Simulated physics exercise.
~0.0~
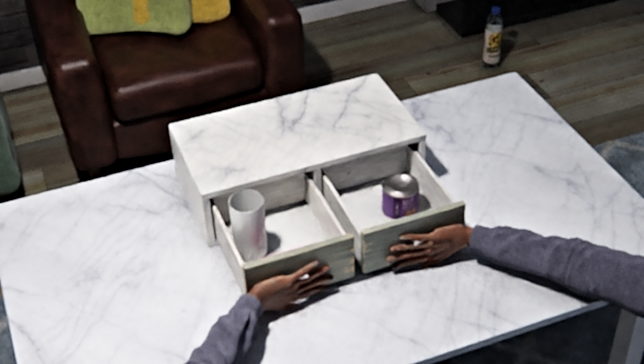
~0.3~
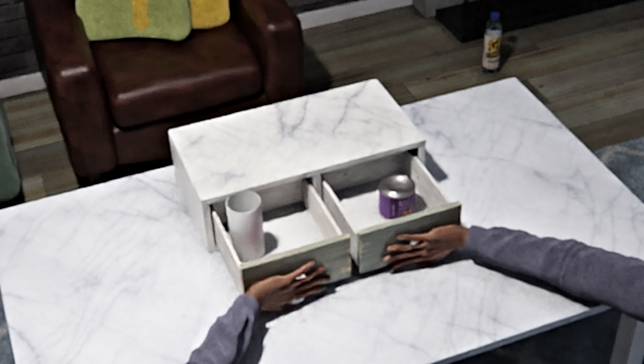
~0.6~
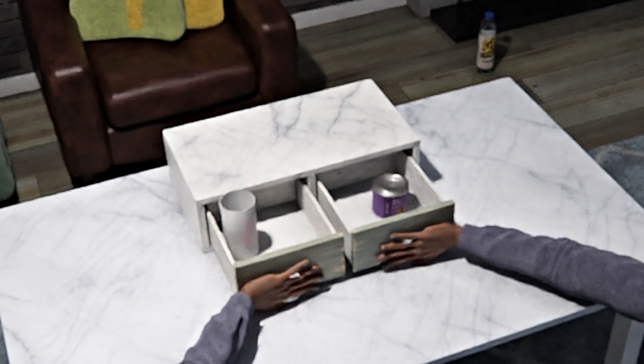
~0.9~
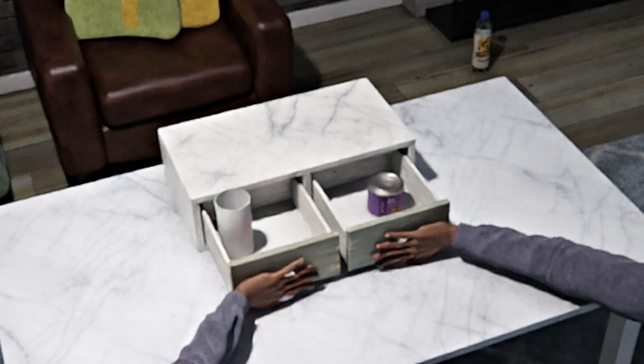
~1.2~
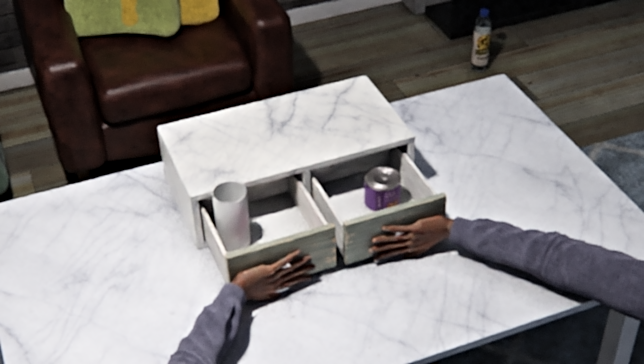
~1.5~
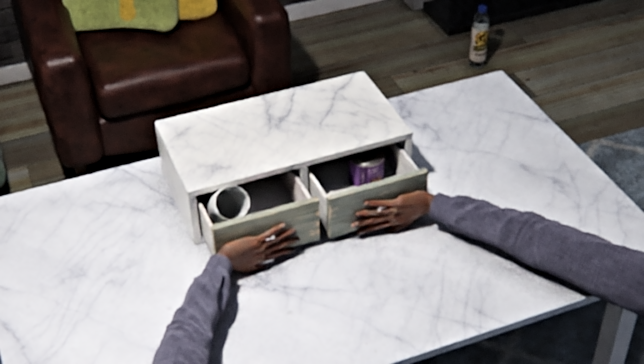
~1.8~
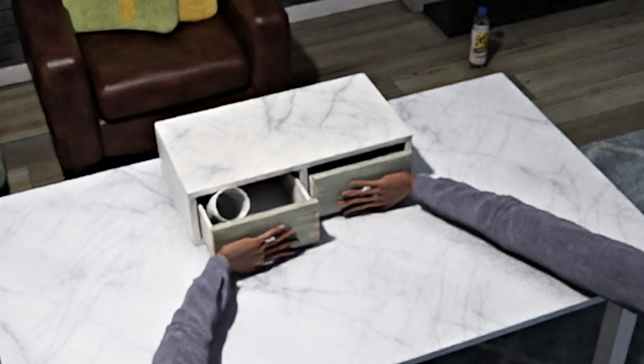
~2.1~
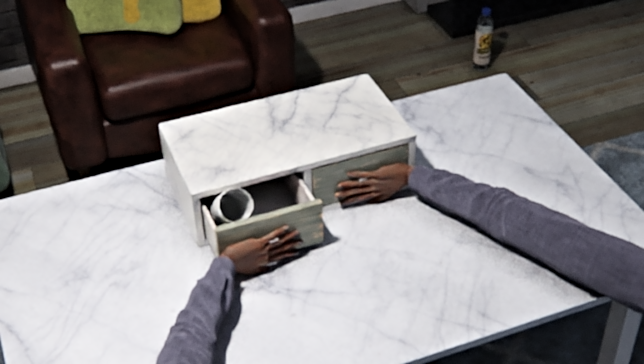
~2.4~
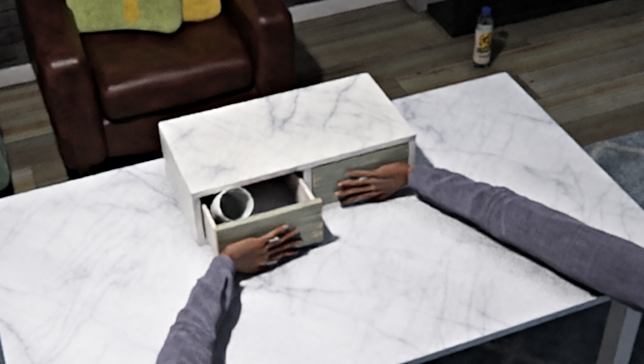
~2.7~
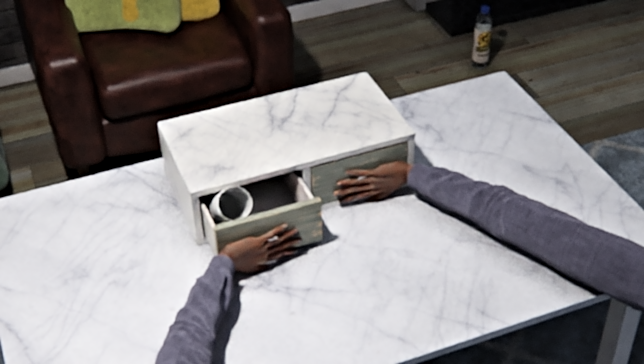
Two hands push both drawers inward; the right closes, but the left stays ajar.
